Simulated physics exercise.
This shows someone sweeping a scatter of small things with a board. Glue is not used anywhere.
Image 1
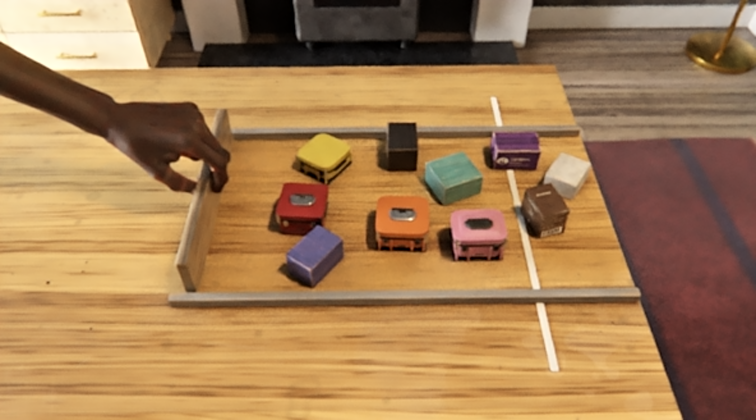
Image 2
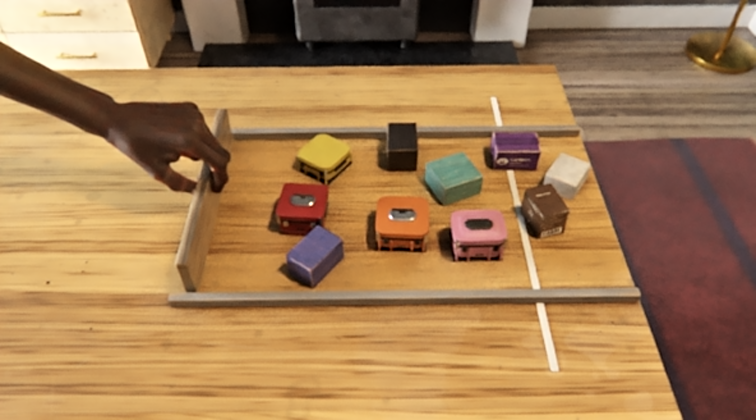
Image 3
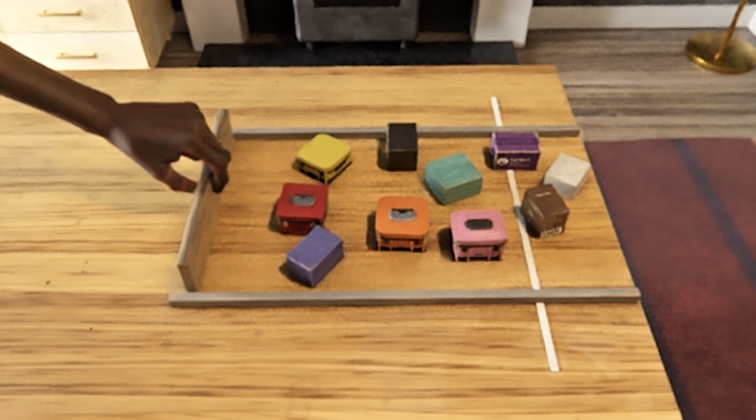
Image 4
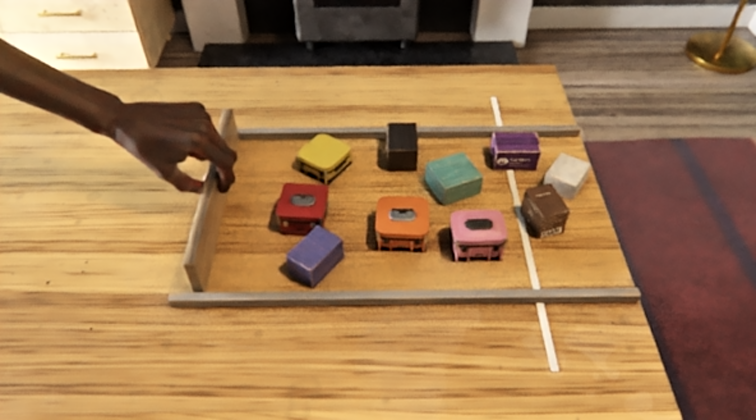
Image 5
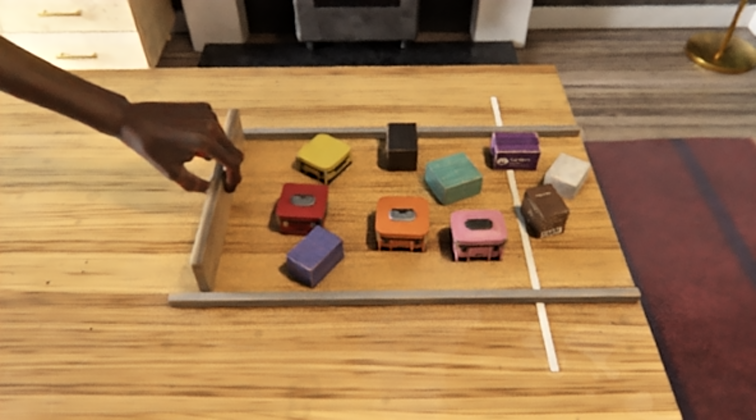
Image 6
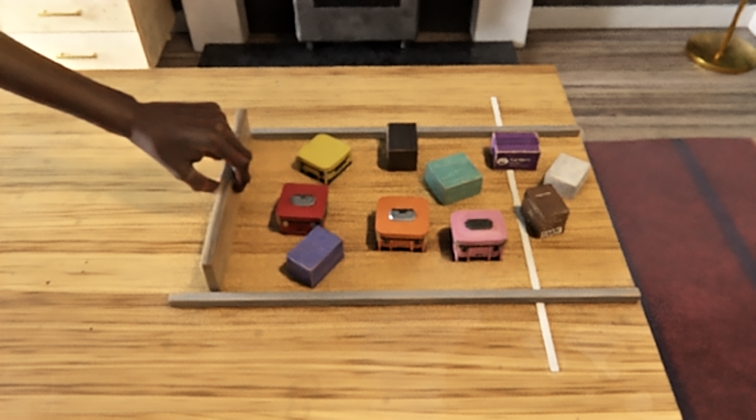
Hand sliding a wooden board slowly right between two rails towards scattered colourful cases and blocks, which stay still.
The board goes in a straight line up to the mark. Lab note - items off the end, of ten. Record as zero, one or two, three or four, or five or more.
Recorded: Three or four.
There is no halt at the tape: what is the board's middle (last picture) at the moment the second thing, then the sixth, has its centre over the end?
The middle sits near (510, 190) at the first moment and near (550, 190) at the second.
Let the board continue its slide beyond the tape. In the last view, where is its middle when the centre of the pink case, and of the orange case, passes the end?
Around (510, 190), then around (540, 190).
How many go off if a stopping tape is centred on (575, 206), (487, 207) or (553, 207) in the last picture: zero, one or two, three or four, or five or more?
Lab note - count at each of the three spots: Five or more; no fall at all; five or over.
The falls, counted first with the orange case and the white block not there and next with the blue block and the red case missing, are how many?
The count is 1 in one try and 1 in the other, in that order.
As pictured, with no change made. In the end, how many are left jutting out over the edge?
My count gives 2.
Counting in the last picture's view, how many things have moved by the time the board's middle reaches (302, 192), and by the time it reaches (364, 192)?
In order, the tallies are 3 and 6.
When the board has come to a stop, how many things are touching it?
It's 3.
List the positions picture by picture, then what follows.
In the first frame, white block (567, 176); brown box (544, 211); purple box (515, 151); board (209, 193); tape (518, 207).
In the second frame, brown box (544, 211); pink case (477, 235).
In the third frame, purple box (515, 151); blue block (316, 256).
In the fourth frame, white block (567, 176); yellow case (325, 159).
In the fifth frame, brown box (544, 211); orange case (402, 224).
In the sixth frame, white block (567, 176); brown box (544, 211); purple box (515, 151); board (230, 193); tape (518, 207).
Soon after, none off yet; white block at rest near (567, 176); brown box at rest near (544, 211); purple box at rest near (515, 151).
In the end, the number that fall off is three or four; gone, pink case, purple box and white block.
